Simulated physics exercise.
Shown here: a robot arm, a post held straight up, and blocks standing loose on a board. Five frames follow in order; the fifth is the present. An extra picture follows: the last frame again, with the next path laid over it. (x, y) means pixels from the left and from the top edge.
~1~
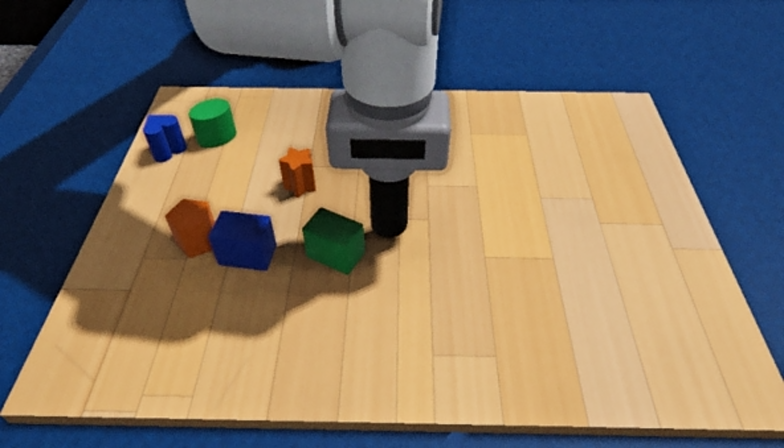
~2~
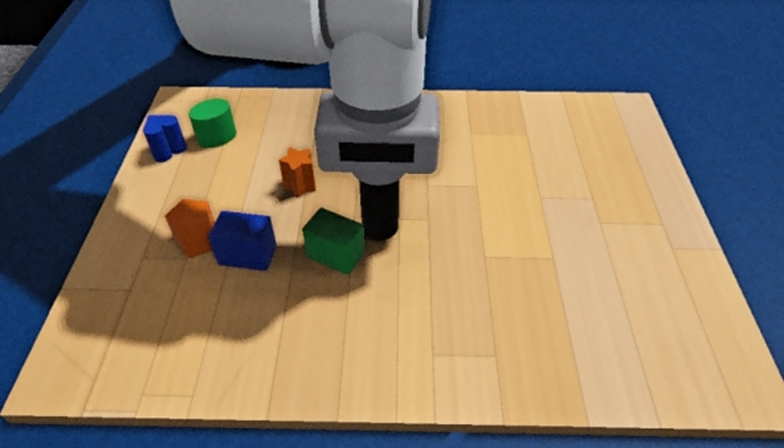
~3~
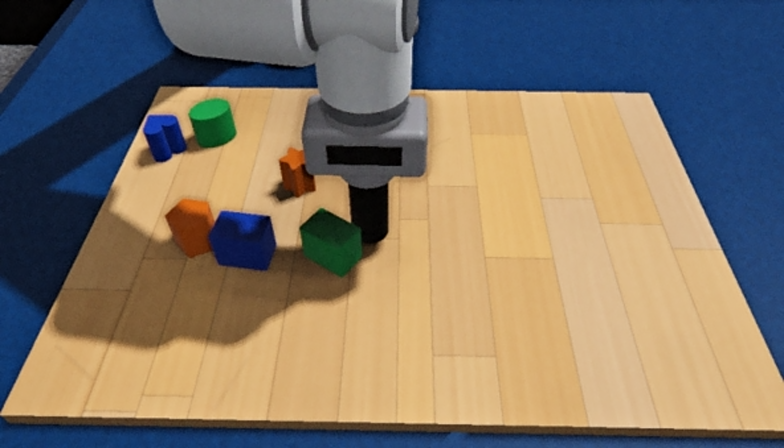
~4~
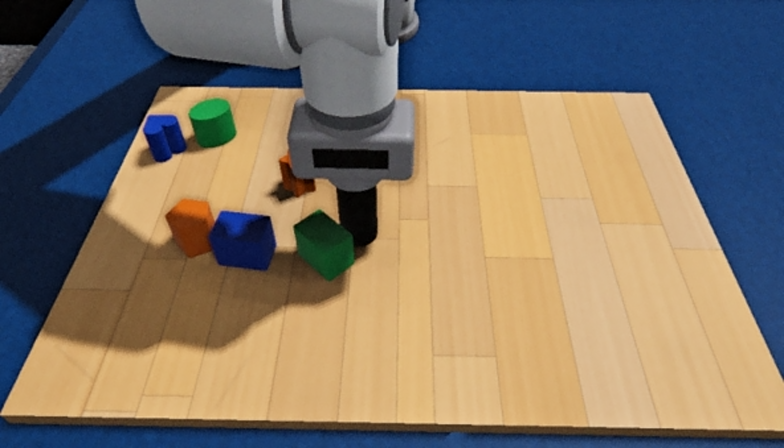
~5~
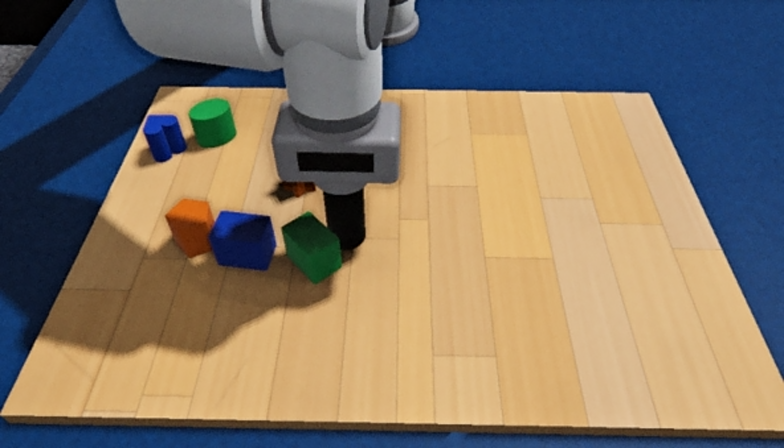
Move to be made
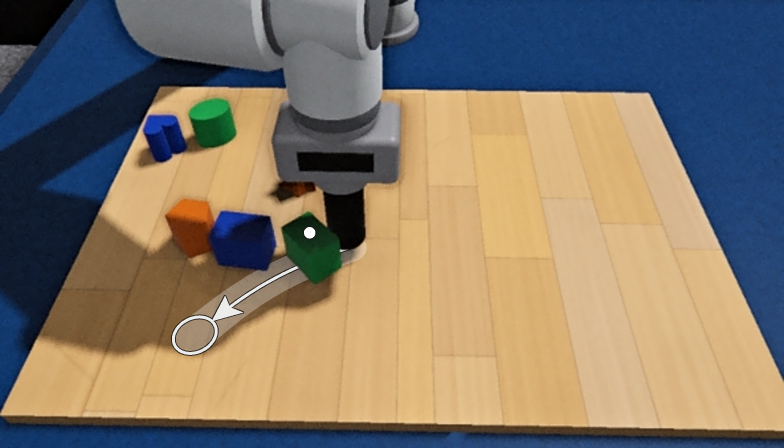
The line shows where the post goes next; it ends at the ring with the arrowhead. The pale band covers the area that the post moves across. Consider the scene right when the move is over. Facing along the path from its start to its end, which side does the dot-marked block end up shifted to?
Sideways, to the right.
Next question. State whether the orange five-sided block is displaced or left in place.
Here the orange five-sided block moves off its spot.
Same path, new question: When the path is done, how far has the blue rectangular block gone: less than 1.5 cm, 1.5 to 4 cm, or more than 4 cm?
It goes beyond 4 cm.
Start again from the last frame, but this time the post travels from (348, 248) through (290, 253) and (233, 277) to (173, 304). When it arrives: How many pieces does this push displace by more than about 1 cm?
At least three of them.
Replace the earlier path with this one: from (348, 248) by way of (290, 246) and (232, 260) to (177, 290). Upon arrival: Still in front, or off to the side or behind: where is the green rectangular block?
Fallen away.
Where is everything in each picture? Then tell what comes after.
The first frame shows post tip at (389, 224); block tops, orange five-sided block at (188, 213); blue rectangular block at (240, 226); green rectangular block at (333, 226).
The second frame shows post at (380, 227); blocks unchanged.
The third frame shows post at (370, 230); green rectangular block at (330, 228).
The fourth frame shows post at (359, 233); green rectangular block at (322, 230).
The fifth frame shows post at (347, 236); orange five-sided block at (188, 213); blue rectangular block at (240, 226); green rectangular block at (310, 233).
Path on the board, from (348, 248) by way of (270, 281) to (195, 335); the dot is on the green rectangular block.
The first path, step by step. One third of the way, post at (294, 256); orange five-sided block at (171, 210); blue rectangular block at (213, 223); green rectangular block at (251, 244), turned 45° clockwise.
Two thirds of the way, post at (240, 285); orange five-sided block at (156, 202); blue rectangular block at (188, 223), turned 35° clockwise; green rectangular block at (195, 260), turned 85° clockwise.
At the end, post at (190, 324); orange five-sided block at (156, 201); blue rectangular block at (188, 223), turned 35° clockwise; green rectangular block at (191, 261), turned 85° clockwise.
